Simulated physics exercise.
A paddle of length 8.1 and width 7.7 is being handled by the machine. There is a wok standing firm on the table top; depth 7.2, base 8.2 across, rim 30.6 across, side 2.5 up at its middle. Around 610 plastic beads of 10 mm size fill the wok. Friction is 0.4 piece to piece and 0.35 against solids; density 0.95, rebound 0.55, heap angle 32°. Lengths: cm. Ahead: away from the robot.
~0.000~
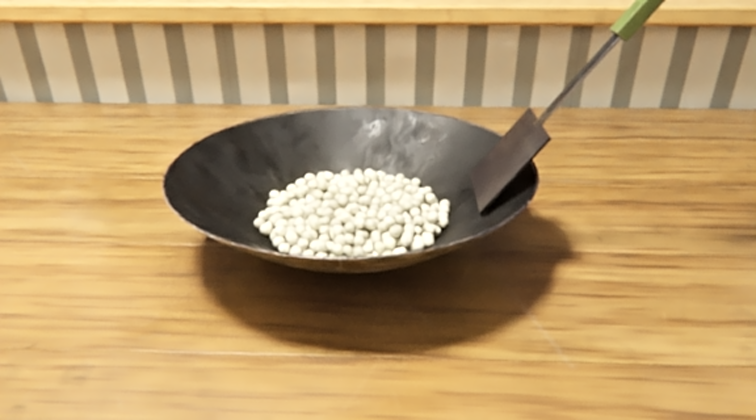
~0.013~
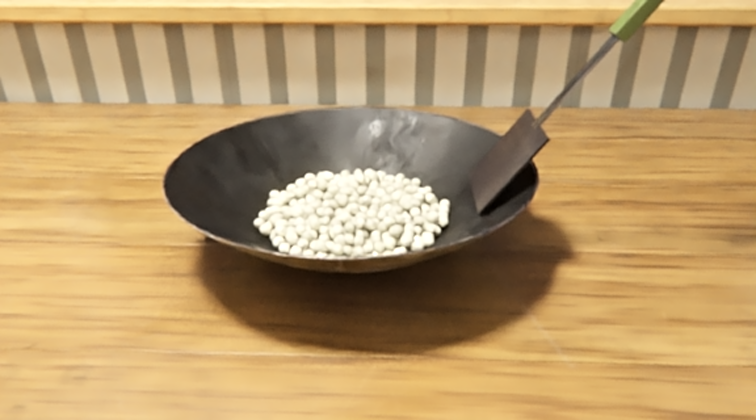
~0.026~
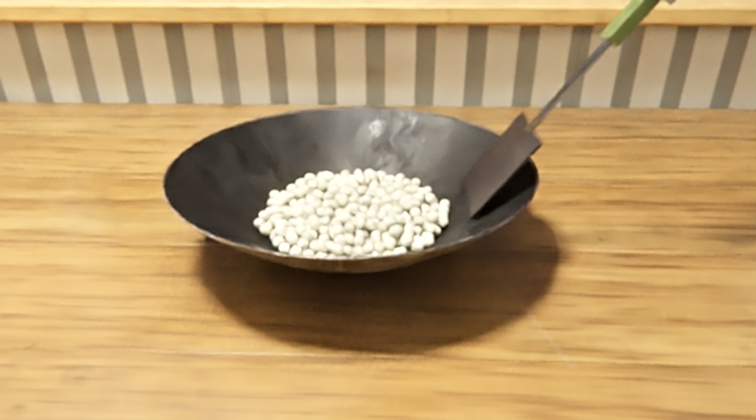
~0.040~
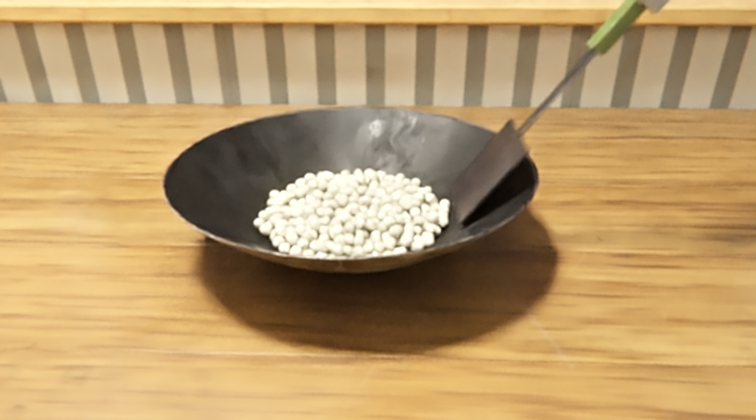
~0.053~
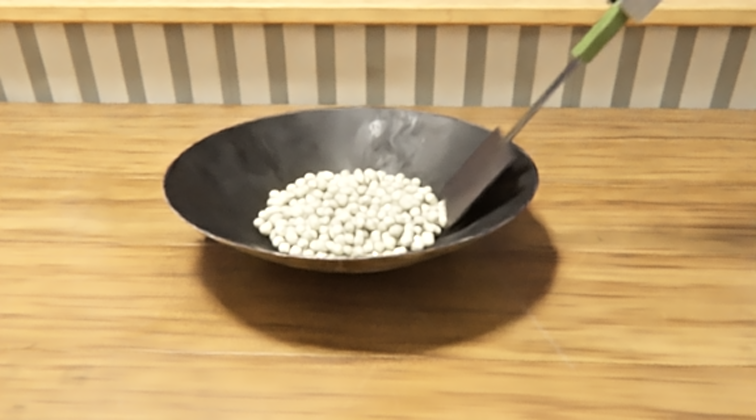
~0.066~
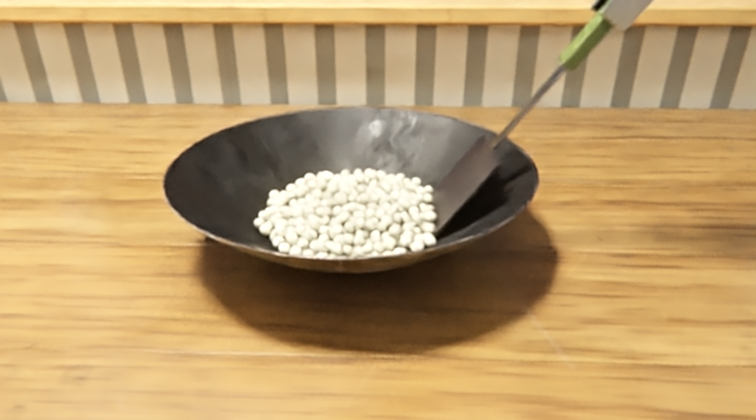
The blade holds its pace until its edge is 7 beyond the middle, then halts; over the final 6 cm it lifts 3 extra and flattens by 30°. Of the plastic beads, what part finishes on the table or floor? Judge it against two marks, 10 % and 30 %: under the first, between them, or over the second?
Under the first, so below 10 %.
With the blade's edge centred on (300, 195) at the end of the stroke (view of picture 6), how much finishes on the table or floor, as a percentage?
Estimate: Approx. 0 %.
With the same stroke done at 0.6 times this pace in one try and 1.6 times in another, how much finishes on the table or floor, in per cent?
The two tries give about 0 and 20 in a hundred.
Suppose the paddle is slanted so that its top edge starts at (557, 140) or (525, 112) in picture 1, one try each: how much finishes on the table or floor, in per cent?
I'd say near 0 per cent for the first and near 0 per cent for the second.
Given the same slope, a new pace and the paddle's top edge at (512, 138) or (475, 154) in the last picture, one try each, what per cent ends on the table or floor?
Respectively, around 0 and 15 per cent.
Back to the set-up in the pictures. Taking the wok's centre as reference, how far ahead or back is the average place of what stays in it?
Forward offset: Roughly 4.5 cm.
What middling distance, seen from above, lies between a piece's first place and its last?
Near 4 cm, measured level.
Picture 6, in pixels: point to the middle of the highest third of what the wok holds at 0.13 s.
Estimated point: Close to (328, 201).
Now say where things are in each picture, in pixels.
The first picture shows paddle top edge at (540, 122), sloping 54°; upper third of the load around (353, 205), from x 260 to 445, top at y 175; 614 in the wok.
The second picture shows paddle top edge at (539, 122), sloping 54°; upper third of the load around (353, 205), from x 260 to 445, top at y 175.
The third picture shows paddle top edge at (532, 127), sloping 54°; upper third of the load around (353, 205), from x 260 to 445, top at y 175.
The fourth picture shows paddle top edge at (519, 134), sloping 54°; upper third of the load around (353, 205), from x 260 to 445, top at y 175.
The fifth picture shows paddle top edge at (506, 141), sloping 54°; upper third of the load around (353, 205), from x 260 to 445, top at y 175.
The sixth picture shows paddle top edge at (492, 148), sloping 54°; upper third of the load around (353, 205), from x 260 to 440, top at y 175; 614 in the wok.
By 0.13 s, sloping 54°, highest piece 5 above the table; 614 in the wok.
By 0.19 s, sloping 44°, highest piece 6 above the table; 614 in the wok.
By 0.42 s, sloping 24°, highest piece 9 above the table; 598 in the wok, 4 on the table or floor, 12 on the blade or in flight.
By 1.47 s, sloping 24°, highest piece 6 above the table; 595 in the wok, 19 on the table or floor.
Final count, 595 in the wok, 19 on the table or floor. That is 3 % on the table or floor.
